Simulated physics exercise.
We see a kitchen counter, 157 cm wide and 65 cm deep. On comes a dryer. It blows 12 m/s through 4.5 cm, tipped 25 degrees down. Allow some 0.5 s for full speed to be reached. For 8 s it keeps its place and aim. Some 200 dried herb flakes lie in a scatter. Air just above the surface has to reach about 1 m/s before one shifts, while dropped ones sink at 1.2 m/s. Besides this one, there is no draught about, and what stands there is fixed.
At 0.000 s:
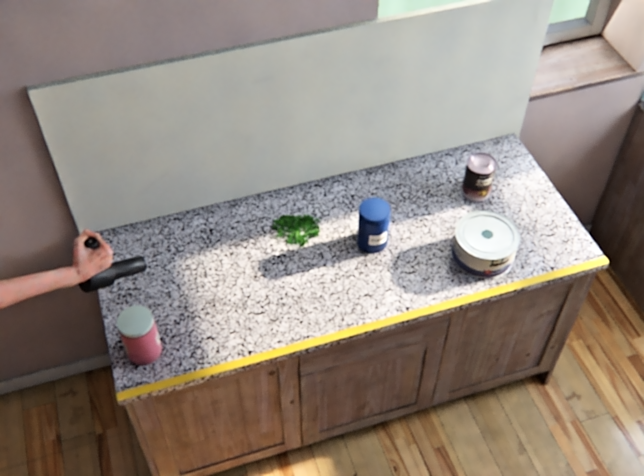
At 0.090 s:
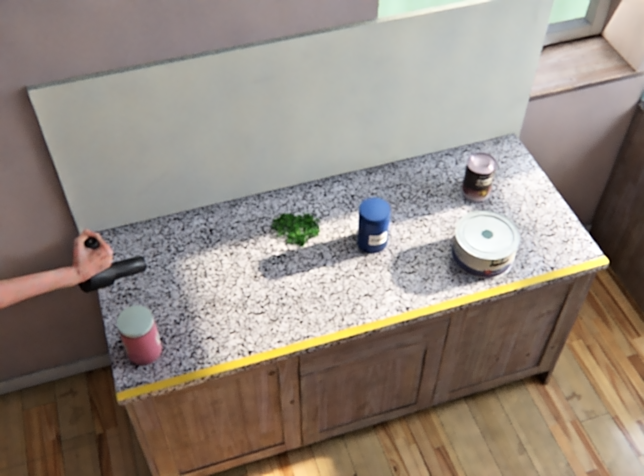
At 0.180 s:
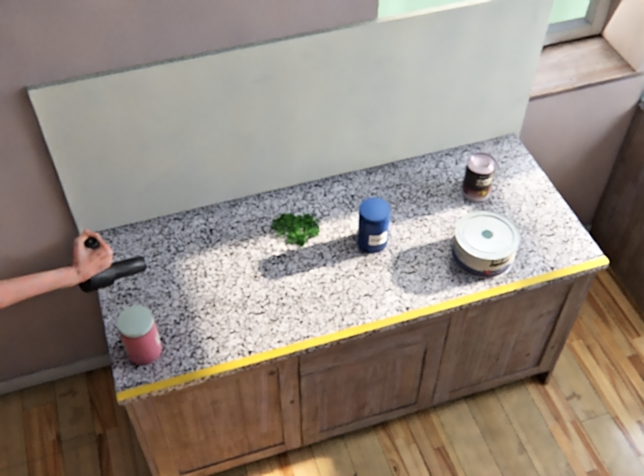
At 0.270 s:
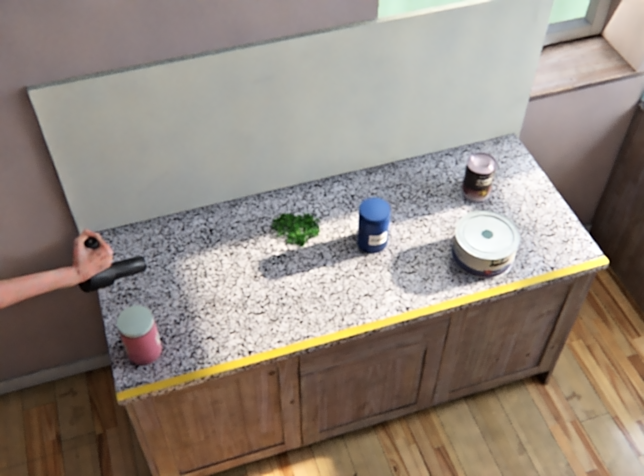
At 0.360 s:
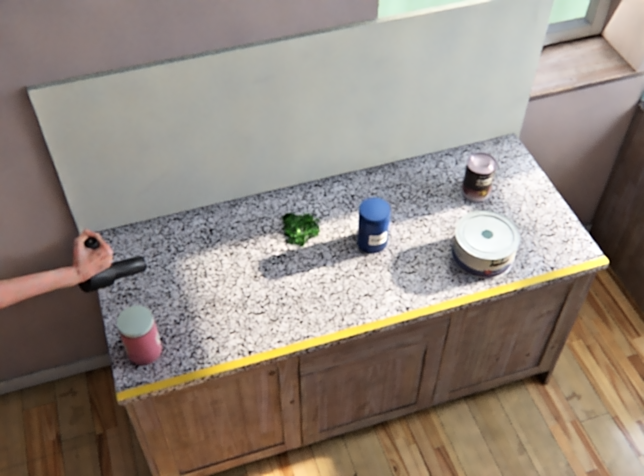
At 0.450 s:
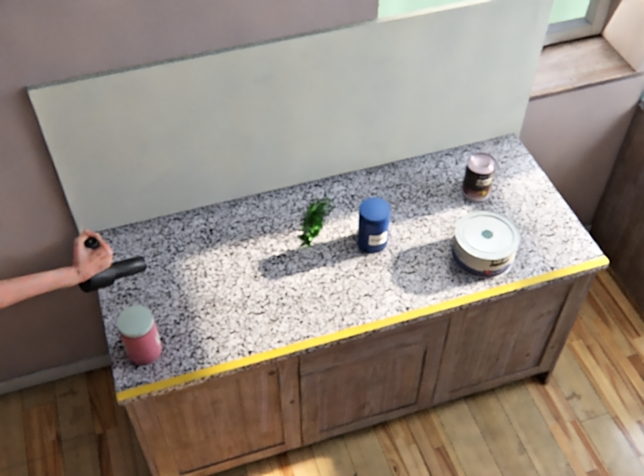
A hand holds a dryer still on a counter as green flakes shift slightly right.
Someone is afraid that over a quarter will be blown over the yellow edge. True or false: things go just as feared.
False.
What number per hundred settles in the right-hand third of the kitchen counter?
I'd estimate around 10 per cent.
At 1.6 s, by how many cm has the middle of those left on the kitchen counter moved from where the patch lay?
Measured offset: Approx. 70 cm.
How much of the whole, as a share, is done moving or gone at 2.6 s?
I would put it at around 90 %.
After 1.6 s, 28 % are on the move or not yet settled, 0 % are over the yellow edge; the middle of those still in play is near (480, 174).
After 2.6 s, 10 % are on the move or not yet settled, 0 % are over the yellow edge.
After 4.4 s, 6 % are on the move or not yet settled, 0 % are over the yellow edge.
After 8.0 s, at the end, 0 % are over the yellow edge.
